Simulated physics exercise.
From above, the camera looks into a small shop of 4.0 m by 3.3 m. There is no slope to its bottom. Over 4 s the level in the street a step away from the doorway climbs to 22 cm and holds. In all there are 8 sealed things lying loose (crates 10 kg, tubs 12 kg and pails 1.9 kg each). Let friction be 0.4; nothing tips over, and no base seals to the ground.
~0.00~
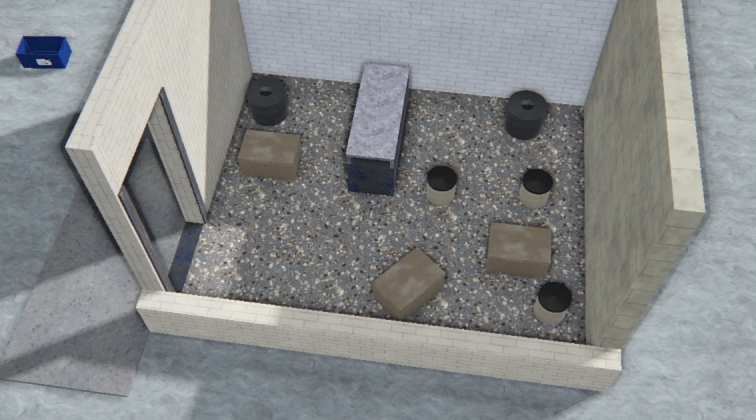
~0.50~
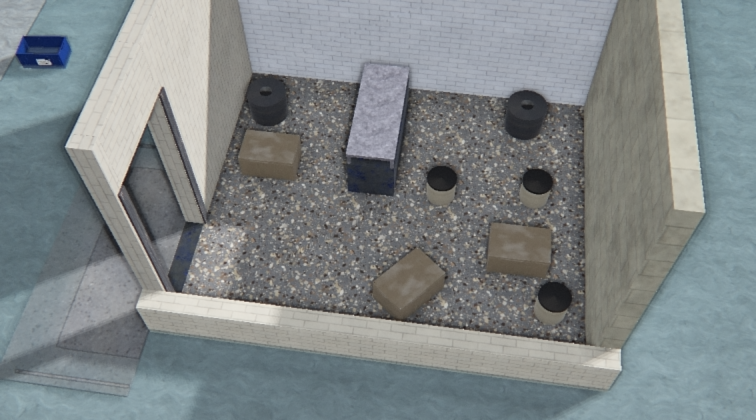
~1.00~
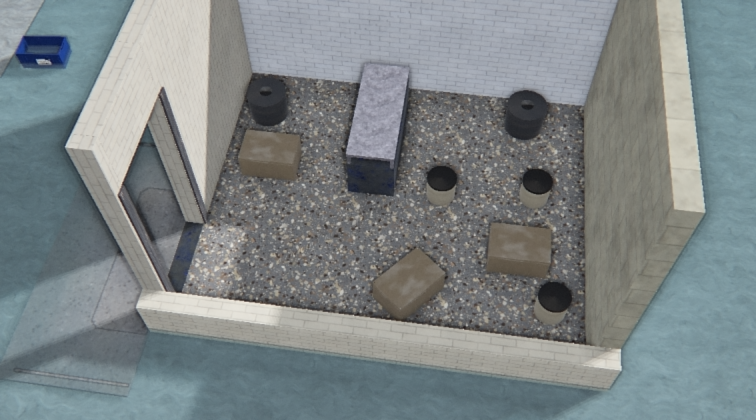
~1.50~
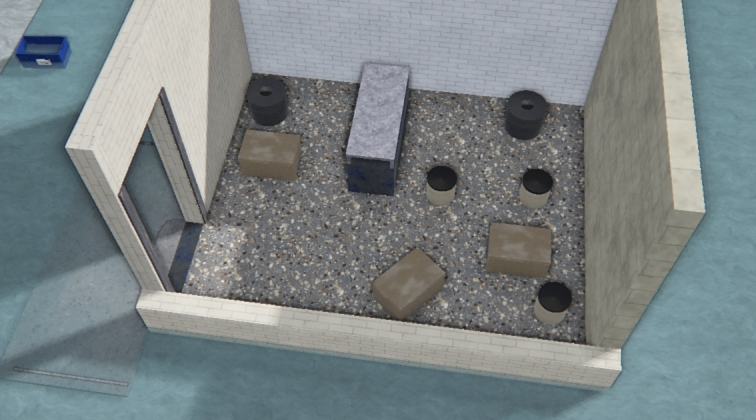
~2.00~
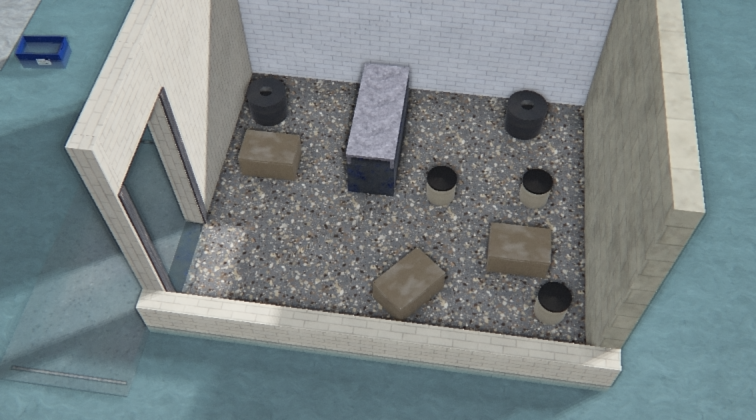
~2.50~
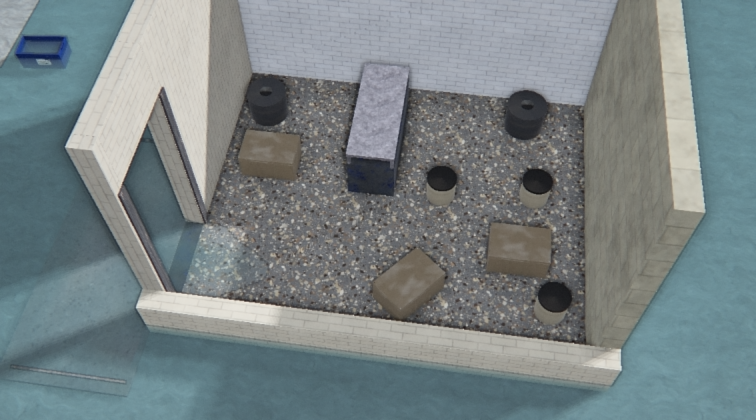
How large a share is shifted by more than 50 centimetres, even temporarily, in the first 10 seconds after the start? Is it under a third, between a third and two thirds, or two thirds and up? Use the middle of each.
The shifted amount is major, at least two thirds.
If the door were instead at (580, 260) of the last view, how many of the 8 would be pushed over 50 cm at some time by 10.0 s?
In that case the number is 6.
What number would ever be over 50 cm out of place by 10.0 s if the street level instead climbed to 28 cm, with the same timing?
Result: 6.
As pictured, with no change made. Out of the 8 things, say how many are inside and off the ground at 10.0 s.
At that time the total is 5.
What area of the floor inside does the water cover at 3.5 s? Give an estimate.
About 2.5 m2.
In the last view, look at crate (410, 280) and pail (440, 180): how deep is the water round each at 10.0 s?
Depths: Near 12 cm, then near 6 cm.
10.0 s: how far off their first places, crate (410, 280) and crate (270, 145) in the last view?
First 150 cm, then 0 cm.
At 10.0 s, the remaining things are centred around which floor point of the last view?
About (421, 160).
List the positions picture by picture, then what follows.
A crate at (269, 146), on the bottom; a tub at (528, 105) rests on the ground; 0.0 m2 under water; 0 of 8 have shifted, in the first frame.
A crate at (269, 146), on the bottom; a tub at (528, 105), on the bottom; water covers 0.0 m2; 0 of 8 have shifted, in the second frame.
A crate at (269, 146), on the bottom; a tub at (528, 105), on the bottom; 0.0 m2 under water; 0 of 8 have shifted, in the third frame.
A crate at (269, 146) rests on the ground; a tub at (528, 105) rests on the ground; water covers 0.0 m2; 0 of 8 have shifted, in the fourth frame.
A crate at (269, 146) rests on the ground; a tub at (528, 105), on the bottom; 0.0 m2 under water; 0 of 8 have shifted, in the fifth frame.
A crate at (269, 146), on the bottom; a tub at (528, 105) rests on the ground; 0.5 m2 under water; 0 of 8 have shifted, in the sixth frame.
After 3.5 s 0 of 8 are over 50 cm from their spots; 0 afloat.
After 4.5 s 0 of 8 are over 50 cm from their spots; 0 afloat.
After 7.0 s 4 of 8 are over 50 cm from their spots; 4 afloat.
After 10.0 s 5 of 8 are over 50 cm from their spots, and 6 have been at some point; 5 afloat.
